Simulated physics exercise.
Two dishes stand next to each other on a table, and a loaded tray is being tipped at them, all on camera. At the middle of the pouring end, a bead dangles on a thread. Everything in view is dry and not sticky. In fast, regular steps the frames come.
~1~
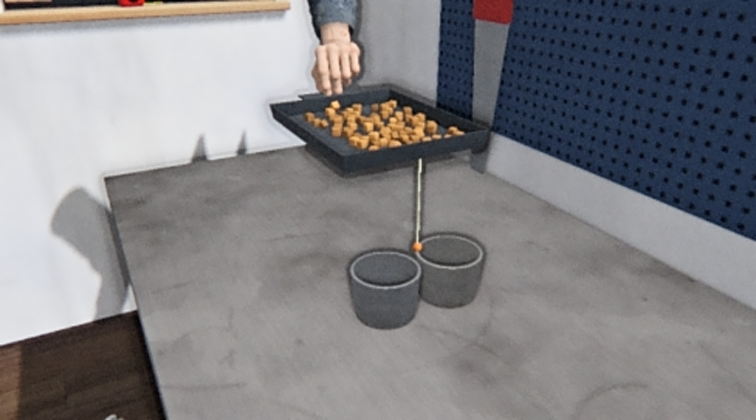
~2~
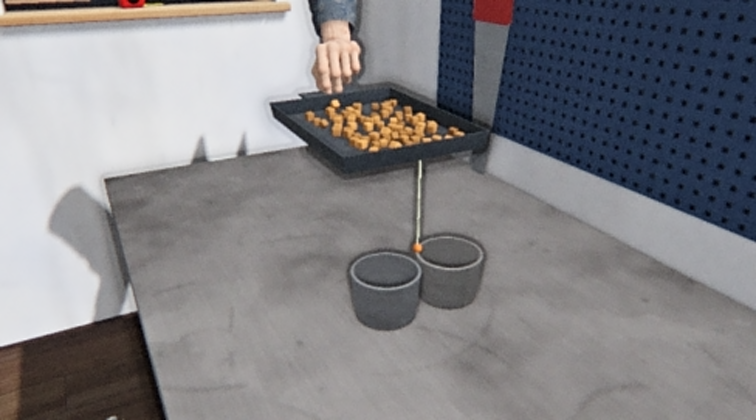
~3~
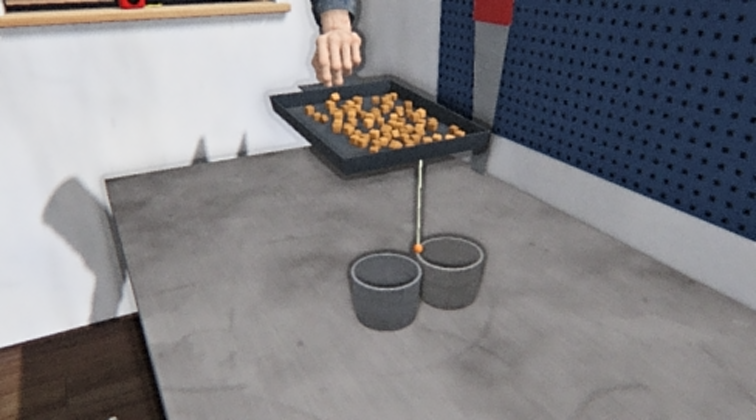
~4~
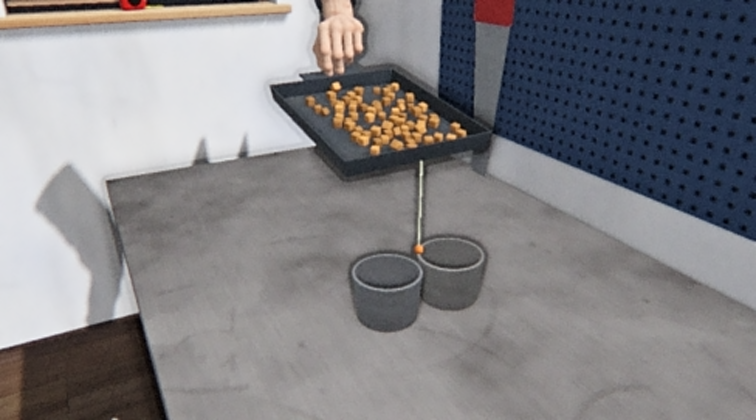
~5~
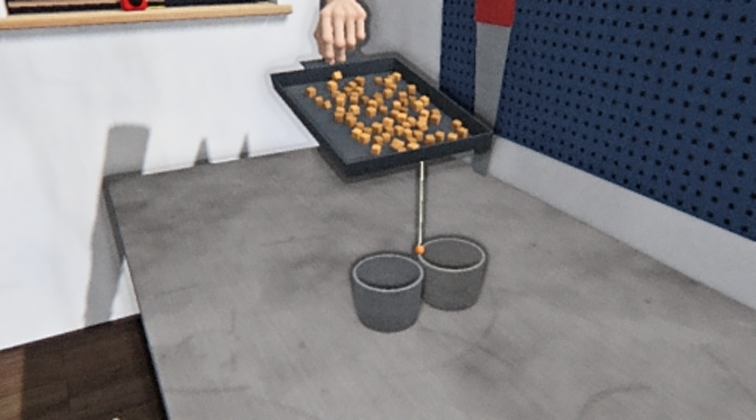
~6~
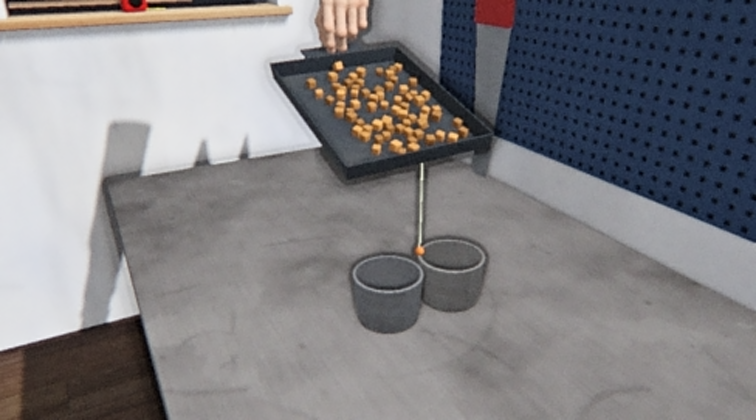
We see a hand at the far edge of a dark tray of small brown cubes, gradually raising that side above two gray cups while the near edge dips slightly left and a few cubes shift.
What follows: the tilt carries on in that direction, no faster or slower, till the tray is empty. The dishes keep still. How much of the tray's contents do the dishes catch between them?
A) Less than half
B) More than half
Answer: A.
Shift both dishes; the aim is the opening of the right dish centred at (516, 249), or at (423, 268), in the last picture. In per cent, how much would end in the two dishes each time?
Trial 1 10%, trial 2 20%.
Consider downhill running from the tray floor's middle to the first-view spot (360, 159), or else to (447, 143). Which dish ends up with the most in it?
The left-side dish first and The right-side dish second.
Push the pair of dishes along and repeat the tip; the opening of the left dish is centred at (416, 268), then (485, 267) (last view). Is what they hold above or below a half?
At place one a lesser share; at place two a lesser share.
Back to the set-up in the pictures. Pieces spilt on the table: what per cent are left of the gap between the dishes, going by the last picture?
That's about 30 per cent of the spill.
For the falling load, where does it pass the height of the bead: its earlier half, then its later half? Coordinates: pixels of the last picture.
Roughly (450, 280) first, then roughly (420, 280).
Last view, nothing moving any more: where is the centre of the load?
The centre comes to rest close to (442, 362).
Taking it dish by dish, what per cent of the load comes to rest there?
Left dish 10 per cent; right dish 0 per cent.
Soon, tray tipped steeply; all on the tray.
A while on, tray tipped right over; nearly all on the tray; a stray few in the left dish; a small part outside both; a stray few in the air.
Towards the end, tray tipped past a quarter turn; a small part in the left dish; nearly all outside both.
Finally, tray tipped past a quarter turn; a small part in the left dish; none in the right dish; nearly all outside both.
